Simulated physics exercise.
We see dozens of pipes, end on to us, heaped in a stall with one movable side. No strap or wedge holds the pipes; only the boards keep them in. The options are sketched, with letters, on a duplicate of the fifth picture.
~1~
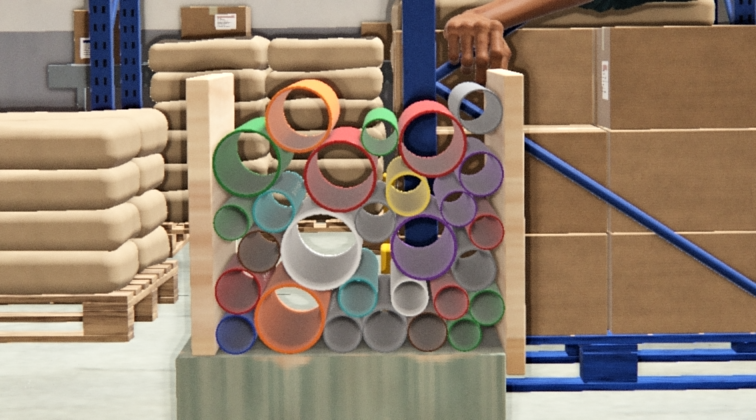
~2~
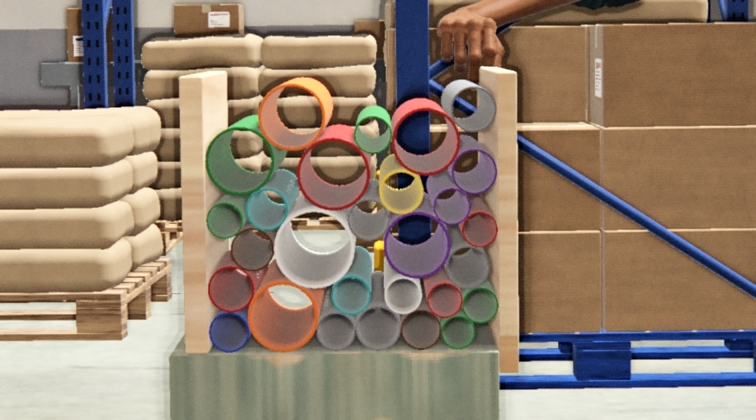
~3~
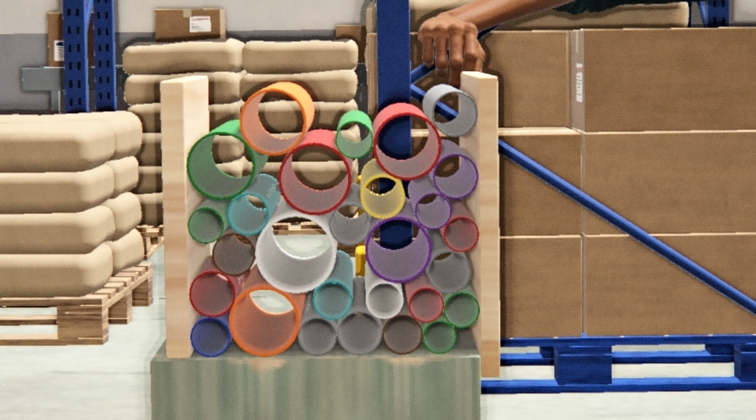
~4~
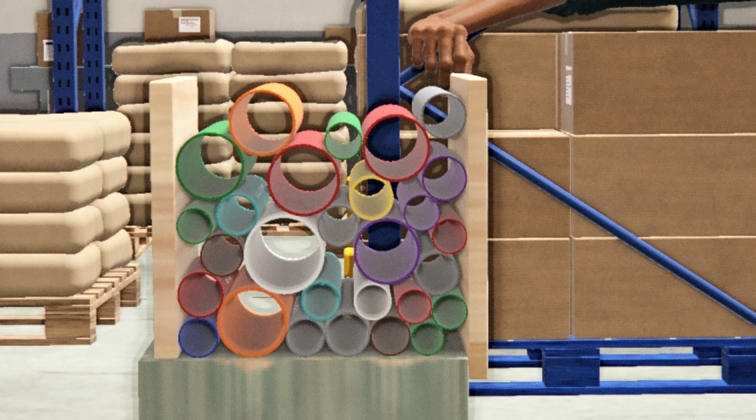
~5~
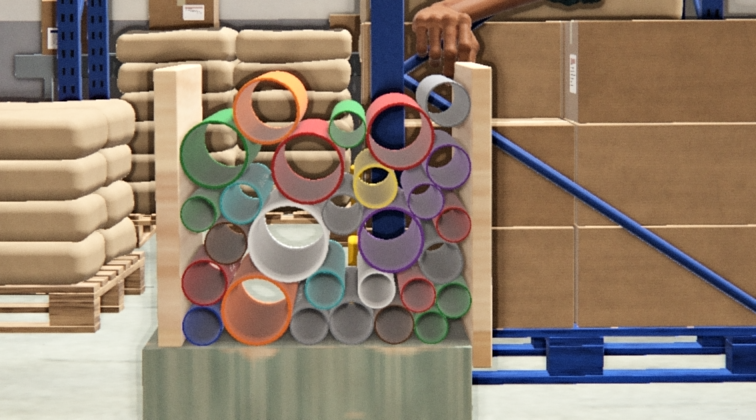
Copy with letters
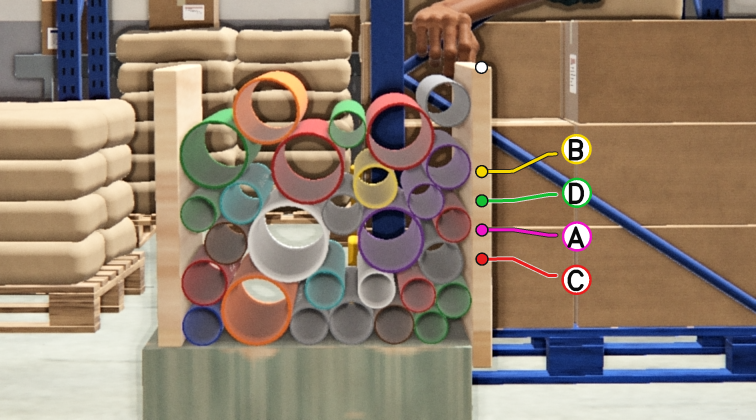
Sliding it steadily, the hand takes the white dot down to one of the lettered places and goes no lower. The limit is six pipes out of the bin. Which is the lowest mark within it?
At most to C.
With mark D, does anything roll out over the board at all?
At D: Yes.
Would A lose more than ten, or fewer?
It loses fewer than ten.
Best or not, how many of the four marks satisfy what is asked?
The number is four.
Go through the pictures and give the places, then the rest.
In the first picture, a blue pipe (236, 334); a green pipe (465, 334); a grey pipe (474, 270).
In the second picture, a grey pipe (468, 267); a brown pipe (252, 250).
In the third picture, a purple pipe (456, 177); a green pipe (355, 139).
In the fourth picture, side board (466, 213); a blue pipe (198, 338).
In the fifth picture, a green pipe (431, 327); a grey pipe (441, 262); a brown pipe (226, 243).
On the marked copy, A at (482, 230); B at (482, 171); C at (482, 259); D at (482, 201); the white dot at (482, 67).
With C. Early on, top of the board (471, 156).
Further on, top of the board (472, 254).
At the end, top of the board (472, 259), six out over the board.
As for the rest, A two out over the board; B one out over the board; D one out over the board.
